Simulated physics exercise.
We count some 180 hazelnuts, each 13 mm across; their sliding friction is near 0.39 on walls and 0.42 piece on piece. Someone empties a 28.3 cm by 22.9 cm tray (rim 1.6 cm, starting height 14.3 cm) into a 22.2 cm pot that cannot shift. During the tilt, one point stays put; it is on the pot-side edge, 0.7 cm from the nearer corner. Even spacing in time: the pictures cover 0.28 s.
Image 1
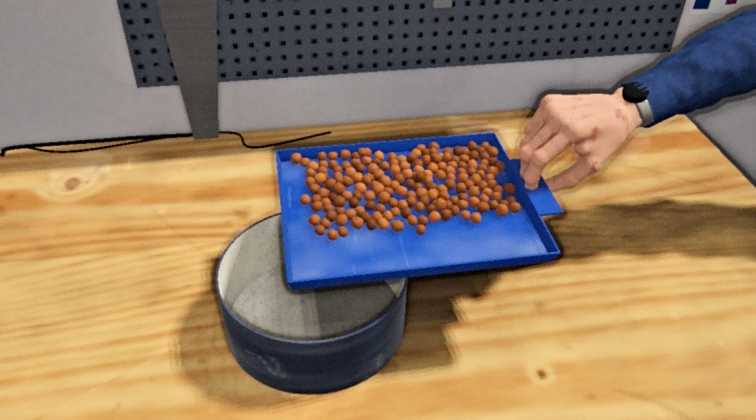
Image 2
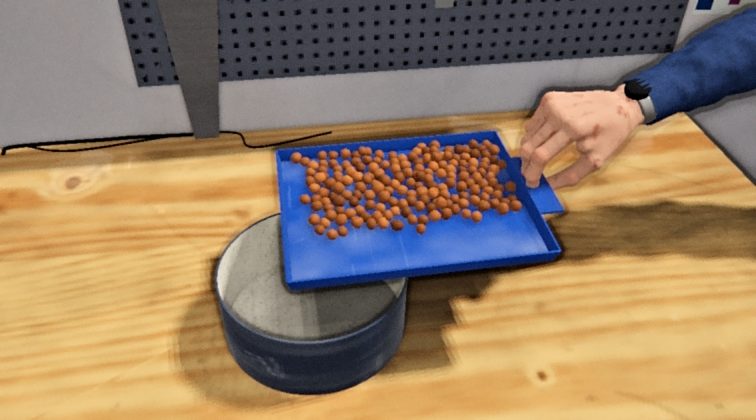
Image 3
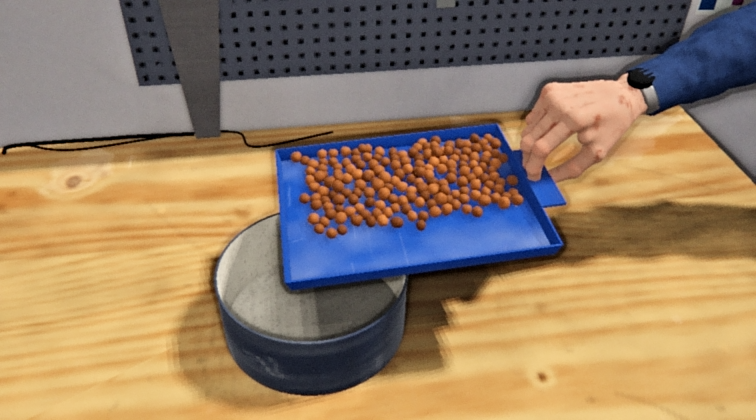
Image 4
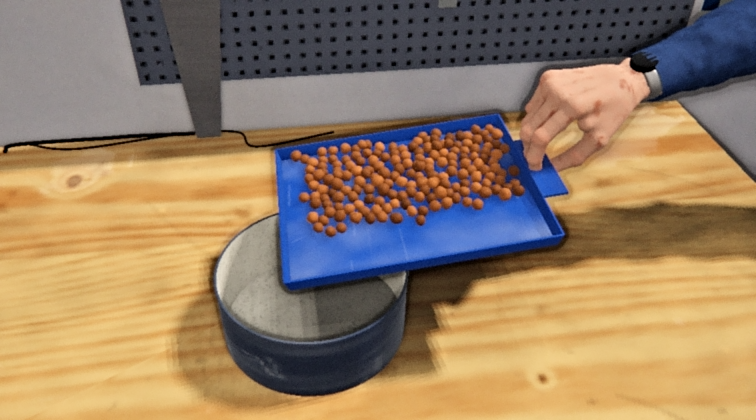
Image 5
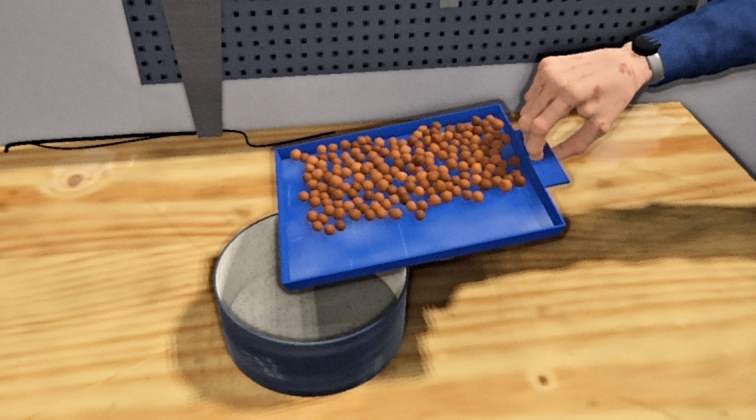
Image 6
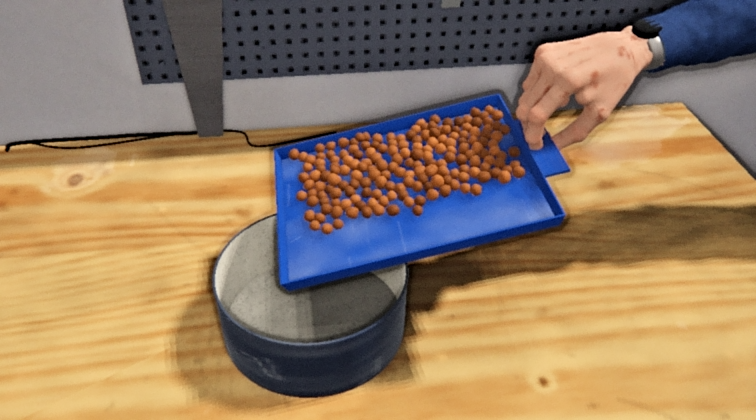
Blue tray of brown hazelnuts tilting gradually as a hand raises its right side, left edge over a round pot, nuts barely shifting.
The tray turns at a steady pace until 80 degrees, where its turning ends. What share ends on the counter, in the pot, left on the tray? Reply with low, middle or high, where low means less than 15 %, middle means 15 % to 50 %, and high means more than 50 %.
My answer: Counter - middle; pot - high; left on the tray - low.
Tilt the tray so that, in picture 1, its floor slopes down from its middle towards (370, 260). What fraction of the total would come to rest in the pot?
10 %.
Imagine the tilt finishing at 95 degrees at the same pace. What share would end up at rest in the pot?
Then about 65 per cent.
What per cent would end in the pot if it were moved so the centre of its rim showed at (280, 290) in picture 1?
I'd put it at around 65 per cent.
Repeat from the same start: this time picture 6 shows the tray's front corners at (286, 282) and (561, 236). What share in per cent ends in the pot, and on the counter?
Pot 5 % / counter 90 %.
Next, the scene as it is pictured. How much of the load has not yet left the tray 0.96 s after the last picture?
Estimate: About 95 percent.
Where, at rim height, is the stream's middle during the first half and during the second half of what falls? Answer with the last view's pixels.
Around (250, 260), then around (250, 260).
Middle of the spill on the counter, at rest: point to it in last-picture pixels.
(197, 267).
Then, 0.58 s after the last picture, tilt 44 degrees; the tray holds 100 %, the pot 0 %.
Then, 0.96 s after the last picture, tilt 65 degrees; the tray holds 95 %, the pot 5 %.
Then, 1.43 s after the last picture, tilt 80 degrees; the tray holds 30 %, the pot 40 %.
In the end, counter 35 %, pot 60 %, tray 5 %.
